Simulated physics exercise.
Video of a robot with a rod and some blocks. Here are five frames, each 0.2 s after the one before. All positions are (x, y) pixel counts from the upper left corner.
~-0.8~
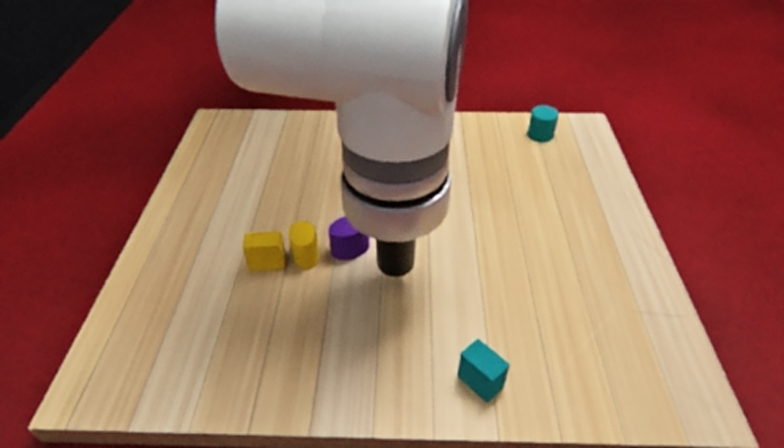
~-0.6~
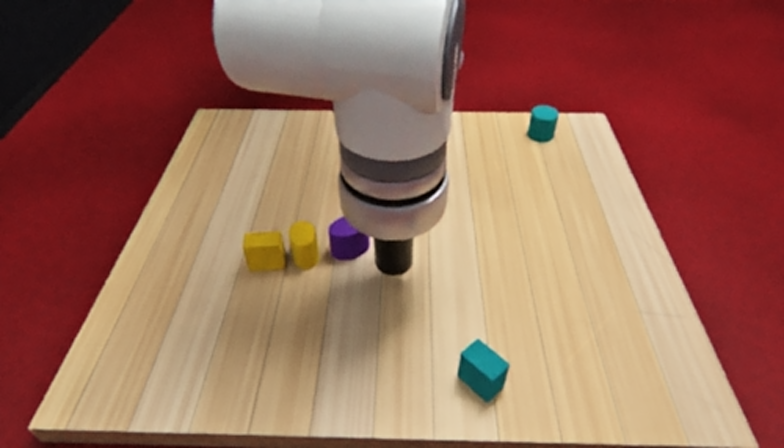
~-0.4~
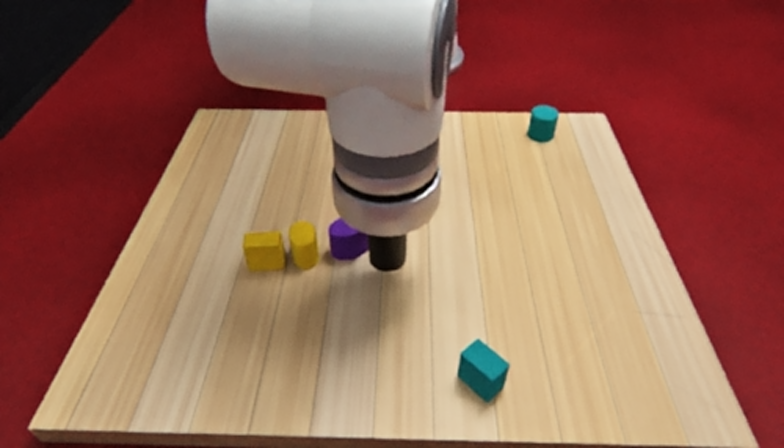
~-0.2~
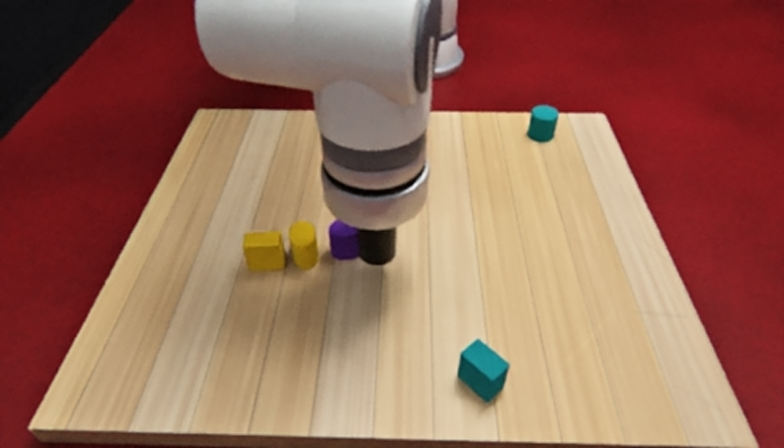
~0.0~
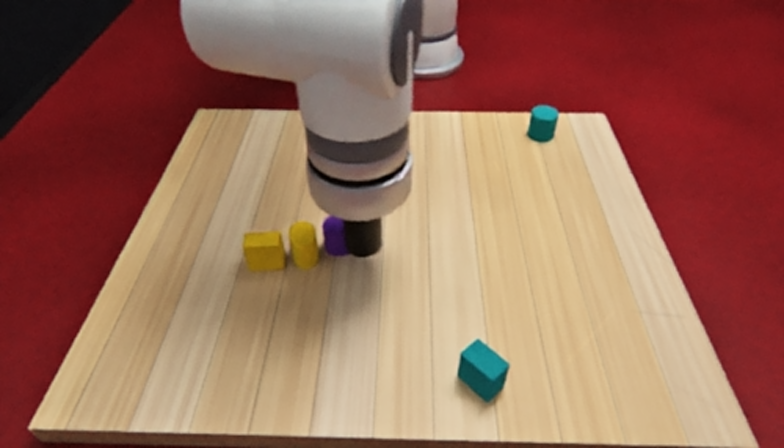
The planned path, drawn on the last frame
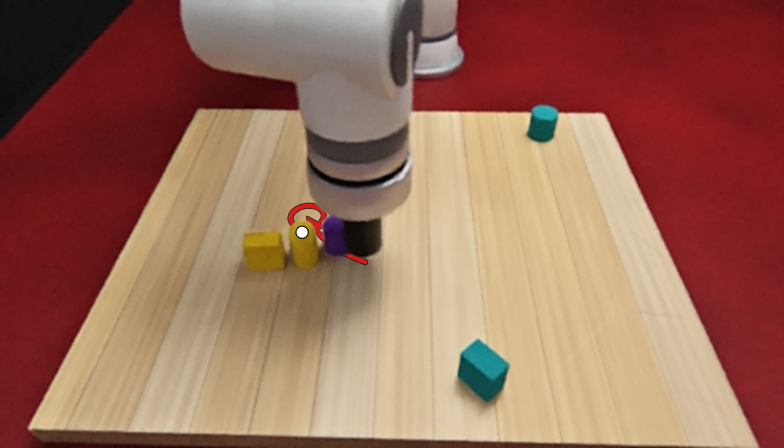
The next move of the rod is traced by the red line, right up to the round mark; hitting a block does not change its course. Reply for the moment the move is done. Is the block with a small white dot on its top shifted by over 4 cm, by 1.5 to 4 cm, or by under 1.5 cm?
Final distance: Less than 1.5 cm.
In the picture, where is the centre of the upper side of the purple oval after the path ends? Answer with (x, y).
By then it is at (286, 179).
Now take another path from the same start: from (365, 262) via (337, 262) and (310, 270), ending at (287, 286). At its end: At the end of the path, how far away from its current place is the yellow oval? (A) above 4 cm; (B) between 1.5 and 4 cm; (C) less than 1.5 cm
B: Between 1.5 and 4 cm.
The line goes from (365, 262) over (339, 250) and (320, 235) to (307, 217); the dot is on the yellow oval.
The first path, step by step. Halfway along, rod (326, 225); yellow oval (297, 231), turned 25° anticlockwise; purple oval (310, 201), turned 15° clockwise.
At the end, rod (304, 199); yellow oblong block unmoved; yellow oval (295, 230), turned 35° anticlockwise; purple oval (286, 179).
